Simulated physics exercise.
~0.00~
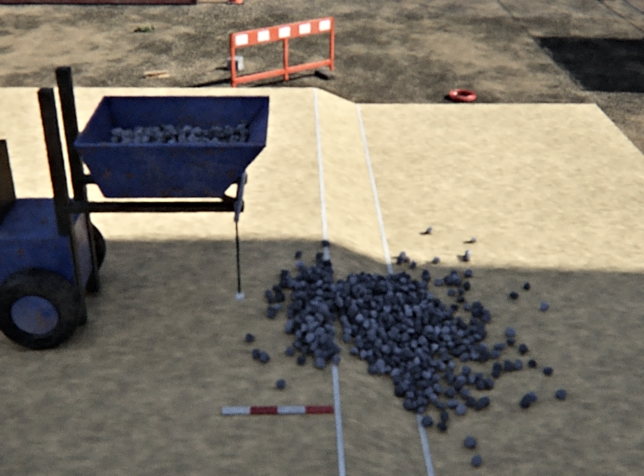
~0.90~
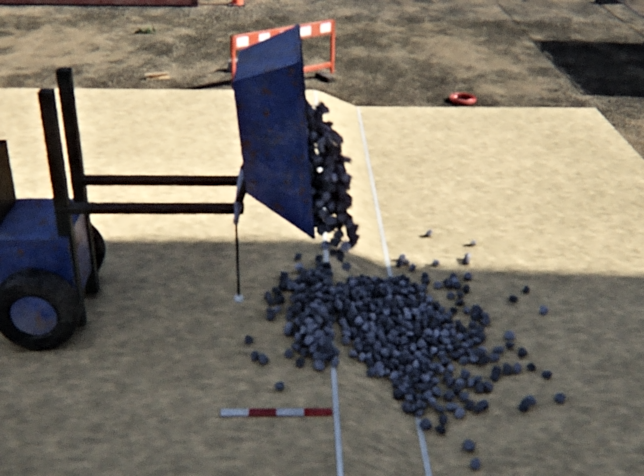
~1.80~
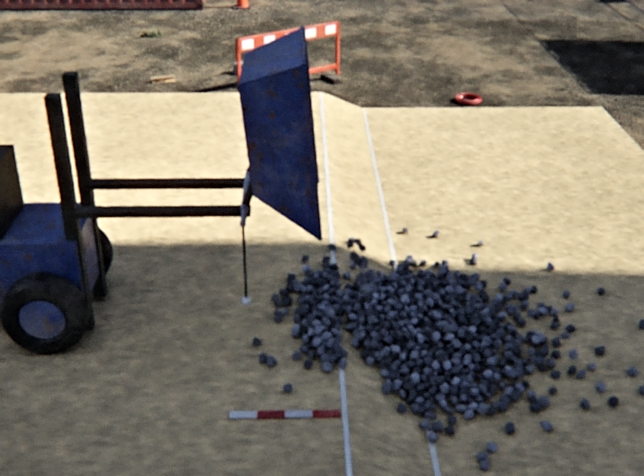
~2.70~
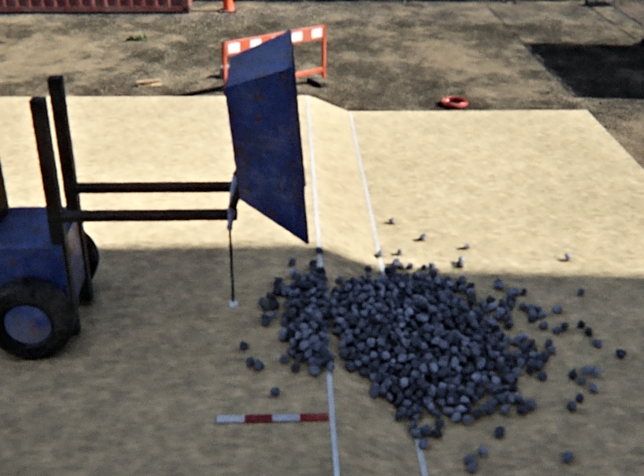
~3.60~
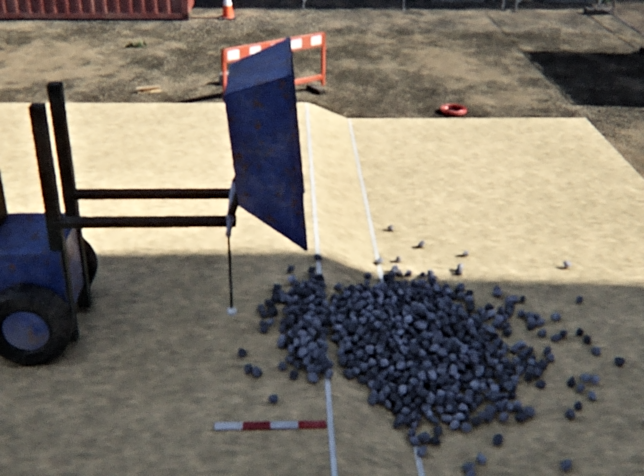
We see a blue forklift holding a skip of dark stones above an earlier heap on sandy ground; the skip tips steeply to the right, pours its stones onto the heap, and stays tilted and empty over the wider, larger pile.
